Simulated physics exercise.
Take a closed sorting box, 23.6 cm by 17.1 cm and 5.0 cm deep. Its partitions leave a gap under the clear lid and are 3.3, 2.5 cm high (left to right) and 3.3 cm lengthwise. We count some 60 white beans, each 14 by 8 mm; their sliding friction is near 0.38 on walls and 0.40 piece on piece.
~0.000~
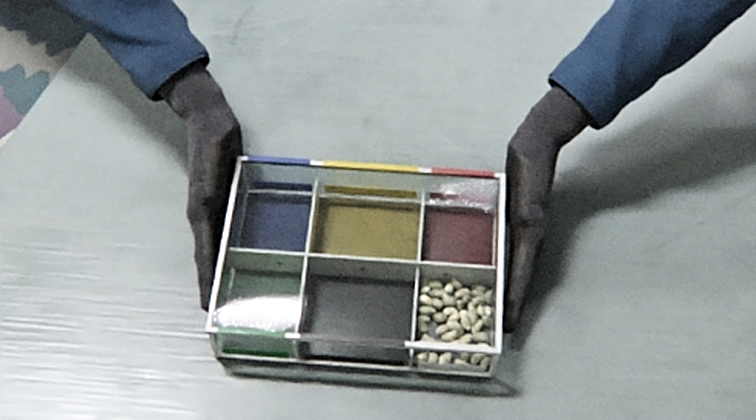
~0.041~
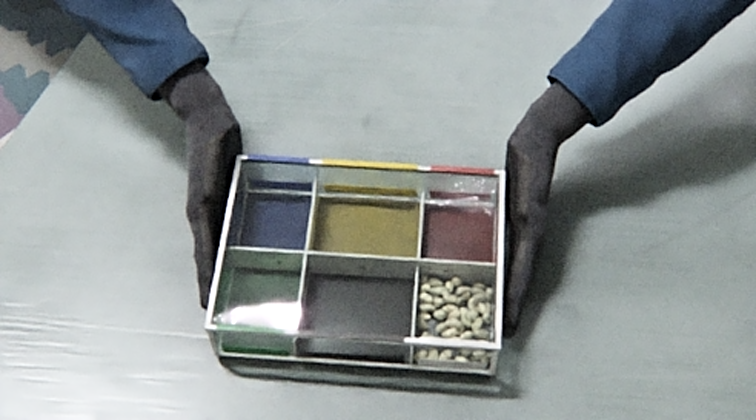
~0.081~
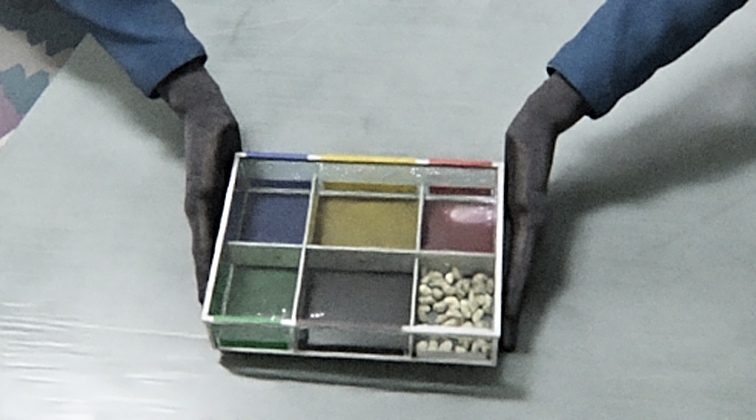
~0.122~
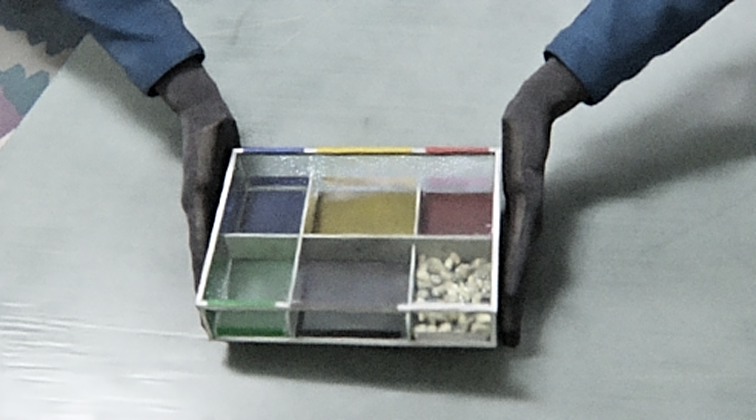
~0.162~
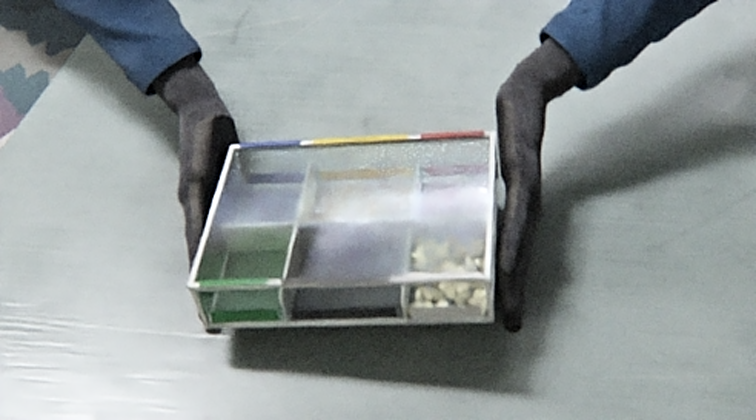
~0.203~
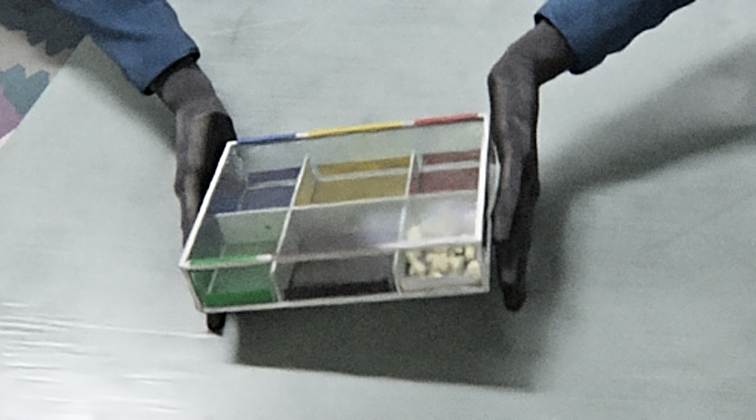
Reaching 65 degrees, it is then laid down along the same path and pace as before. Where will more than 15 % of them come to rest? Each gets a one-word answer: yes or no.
My answers are red no, blue no, green no, yellow yes, white yes, black no.
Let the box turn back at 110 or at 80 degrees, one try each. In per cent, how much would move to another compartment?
Roughly 95 percent for the first try and 75 percent for the second.
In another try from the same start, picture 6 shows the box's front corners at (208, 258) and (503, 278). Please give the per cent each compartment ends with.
Red 10; blue 0; green 0; yellow 0; white 90; black 0.
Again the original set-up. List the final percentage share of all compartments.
The red one ends with 5, blue 0, green 0, yellow 25, white 60 and black 10 per cent.
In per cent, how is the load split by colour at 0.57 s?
Shares - red: 0; blue: 0; green: 0; yellow: 0; white: 90; black: 5.
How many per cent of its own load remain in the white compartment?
Close to 60 in a hundred.
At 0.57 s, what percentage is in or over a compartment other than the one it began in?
About 10 %.
After 0.57 s, tilt 62 degrees; white 90 %, black 5 %.
After 0.81 s, tilt 24 degrees; red 5 %, yellow 25 %, white 60 %, black 10 %.
Then, at 1.16 s, tilt 0 degrees; red 5 %, yellow 25 %, white 60 %, black 10 %.
At rest (1.7 s), red 5 %, blue 0 %, green 0 %, yellow 25 %, white 60 %, black 10 %.
